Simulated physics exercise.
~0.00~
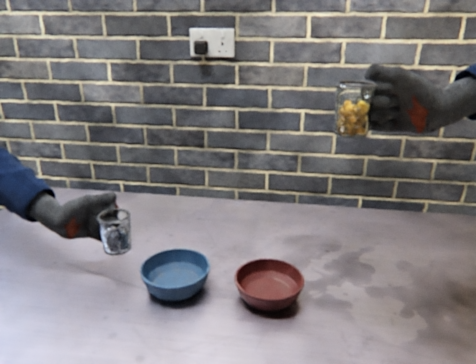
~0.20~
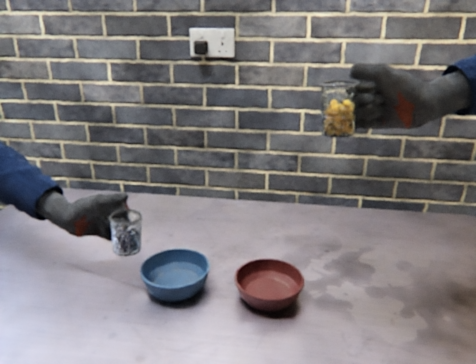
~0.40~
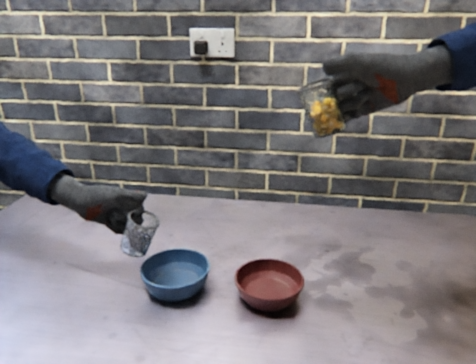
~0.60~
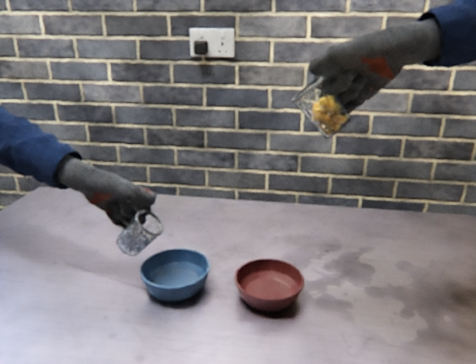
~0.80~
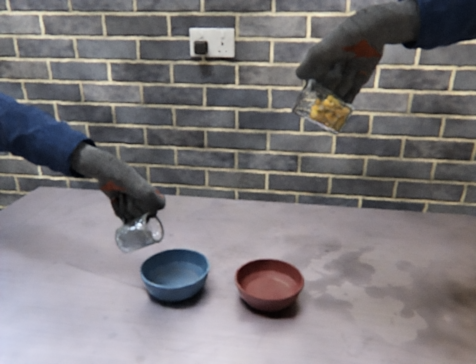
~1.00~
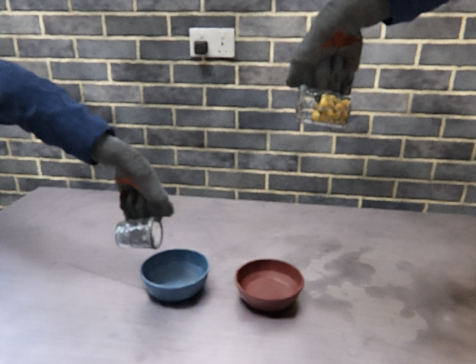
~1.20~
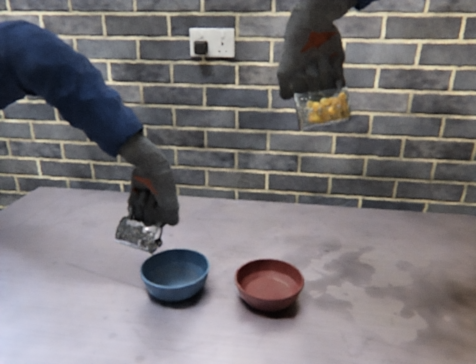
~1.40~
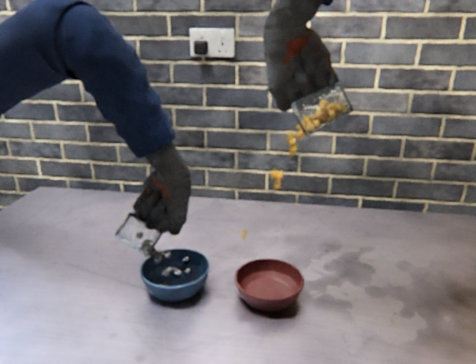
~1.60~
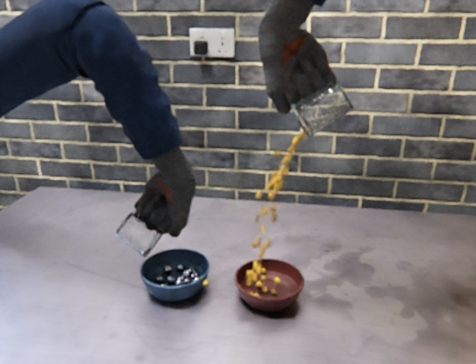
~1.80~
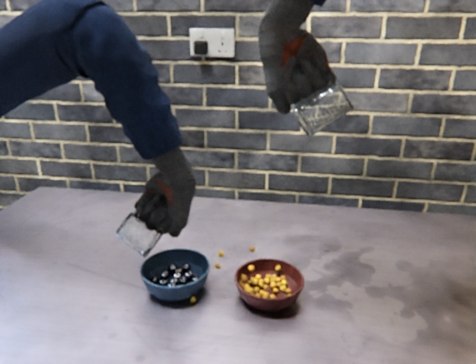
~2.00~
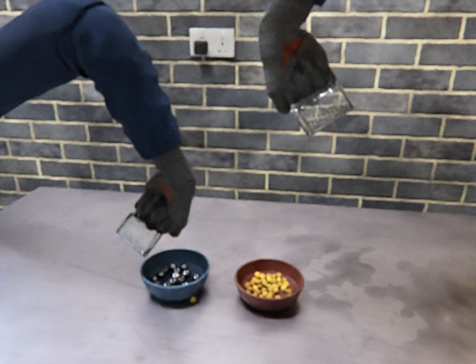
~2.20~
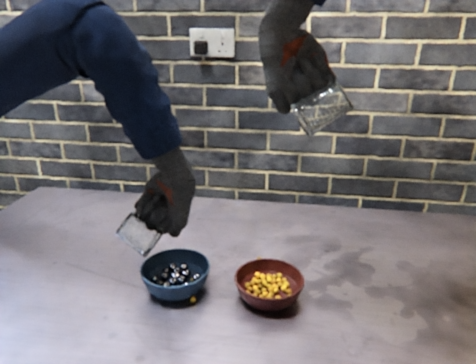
Two gloved hands tipping glass cups over dishes, dark pieces all landing in the blue, yellow ones mostly in the red.
